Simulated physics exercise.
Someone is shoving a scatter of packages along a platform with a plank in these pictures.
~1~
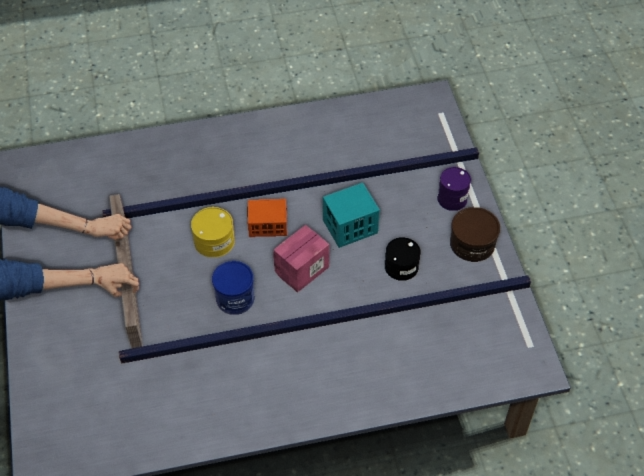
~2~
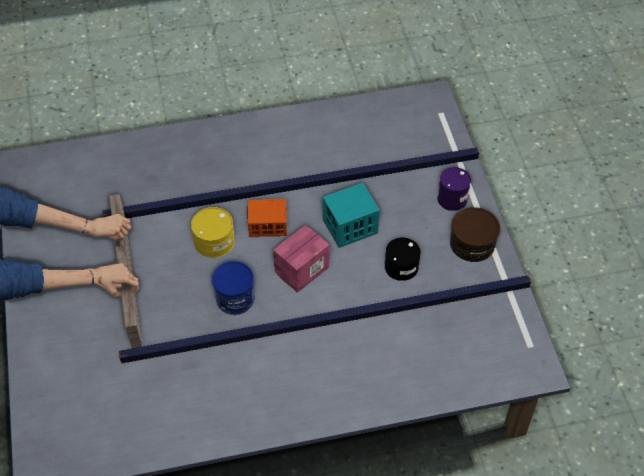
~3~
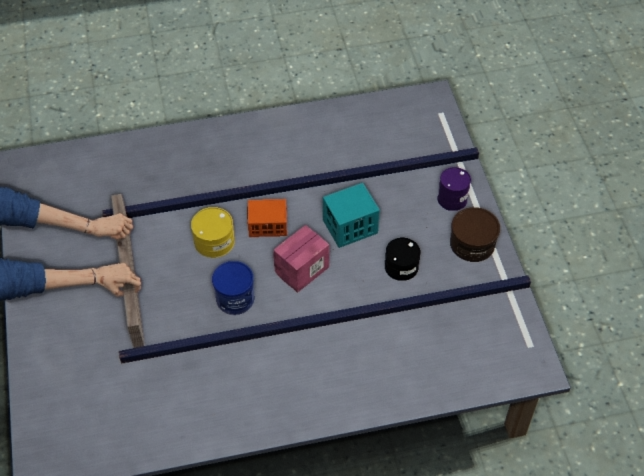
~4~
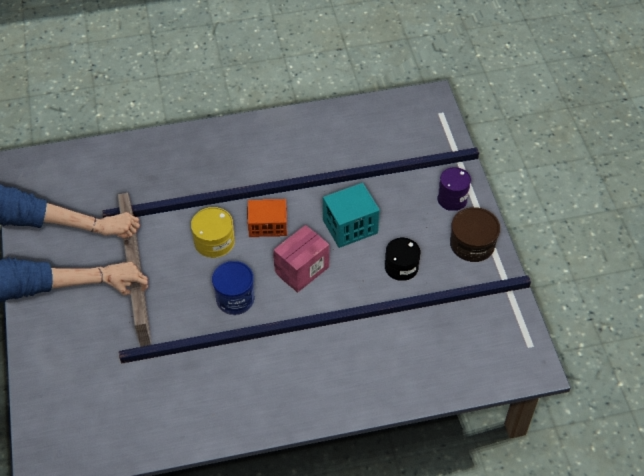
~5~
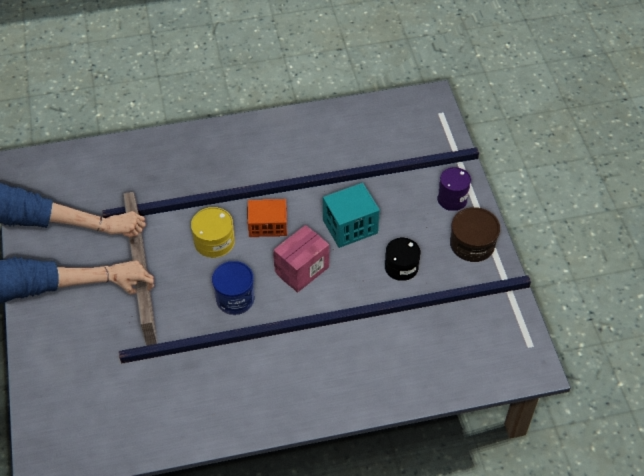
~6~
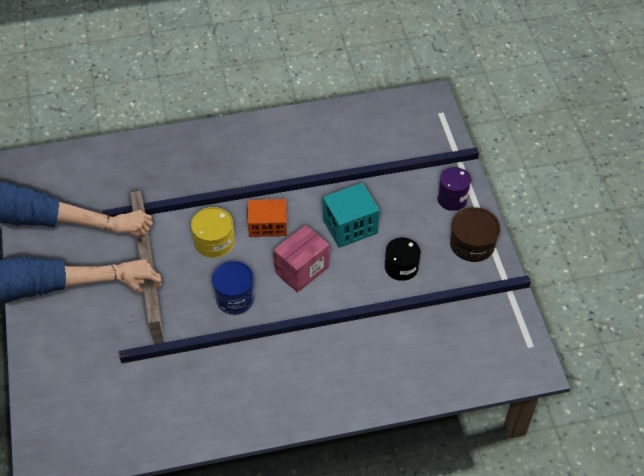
We see two hands gripping a plank at the left of a grey table, sliding it slightly rightward between two dark rails, while the colourful canisters and boxes ahead of it, including yellow and blue ones, stay still.
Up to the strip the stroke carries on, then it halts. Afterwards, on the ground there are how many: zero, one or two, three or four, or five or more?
So the tally of ones that come down is five plus, really.
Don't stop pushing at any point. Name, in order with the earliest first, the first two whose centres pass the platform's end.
The purple canister comes first and the brown pail second.
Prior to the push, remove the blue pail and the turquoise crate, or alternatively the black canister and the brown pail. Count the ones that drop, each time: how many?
The counts: 3 and 3.
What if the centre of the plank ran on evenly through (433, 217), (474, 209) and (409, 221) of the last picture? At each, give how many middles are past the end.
Over the end: 2, 5, 0.
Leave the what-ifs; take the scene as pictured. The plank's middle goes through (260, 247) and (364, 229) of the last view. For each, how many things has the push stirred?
In order, the tallies are 4 and 7.
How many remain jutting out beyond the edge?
The number overhanging is 3.
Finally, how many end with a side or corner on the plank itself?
It is in contact with 3.
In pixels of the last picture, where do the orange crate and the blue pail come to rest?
In order, first (479, 167), then (518, 248).
Soon after, none off yet; brown pail at rest near (474, 235); purple canister at rest near (454, 189); black canister at rest near (402, 259).
In the end, the number that fall off is five or more; gone, pink parcel, turquoise crate, black canister, purple canister and brown pail.
